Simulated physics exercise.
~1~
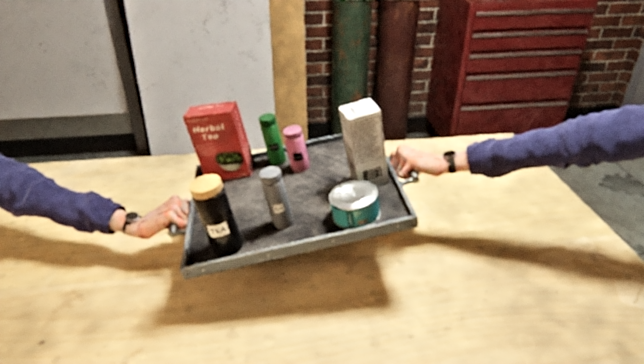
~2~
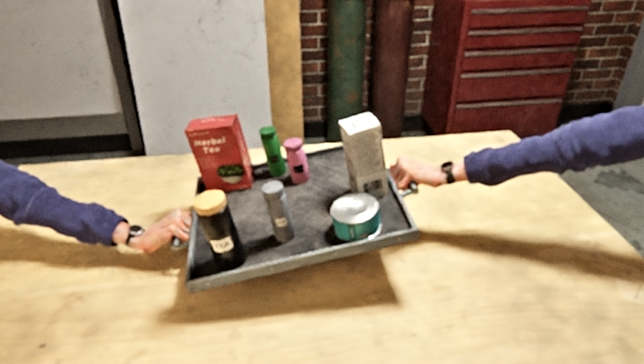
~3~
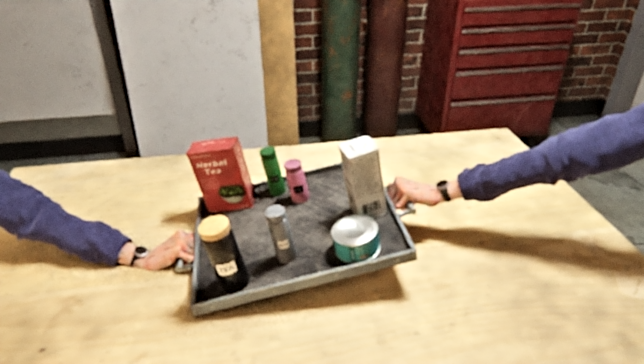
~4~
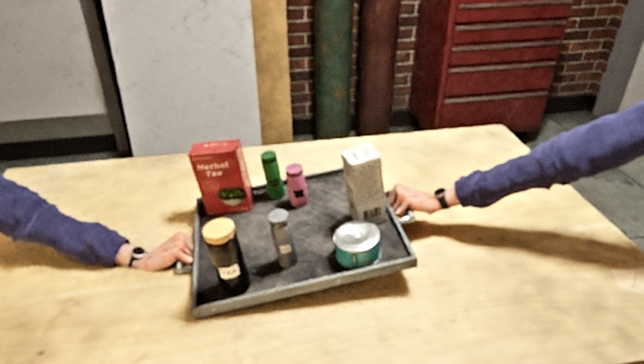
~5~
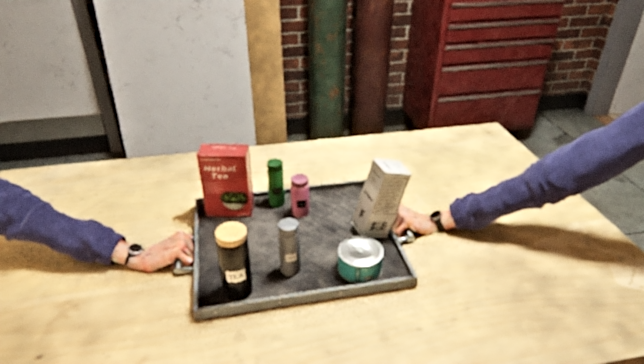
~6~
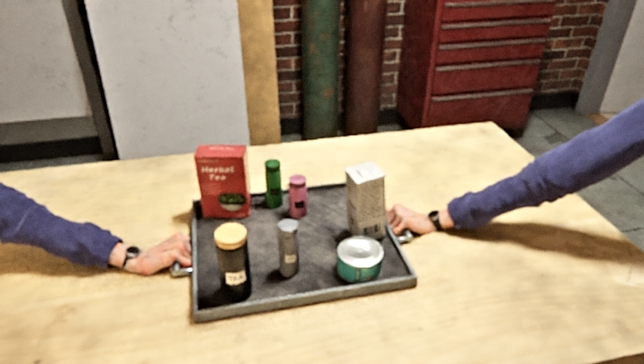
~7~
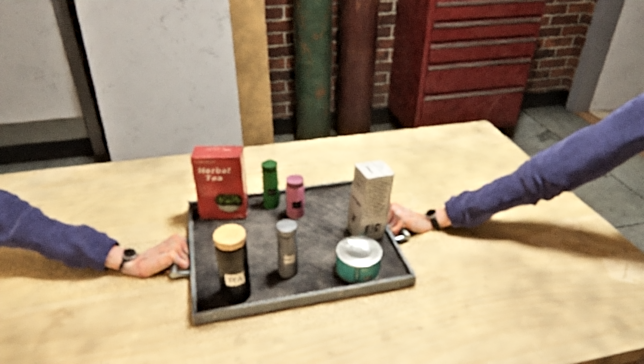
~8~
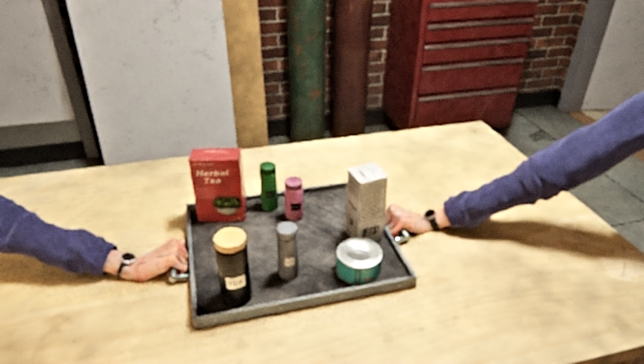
The clip opens with two hands in purple sleeves gripping a grey tray at a tilt above a pale wooden table, its left side lower. On it stand a red packet, a white carton, a black jar, a turquoise tub and green, pink and grey shakers. The hands bring the tray down, and its right side drops until it lies flat. As it settles, the white carton rocks to the right, then comes back upright. The hands keep hold of the handles, and the clip ends with all seven items, red packet included, still standing on the tray.
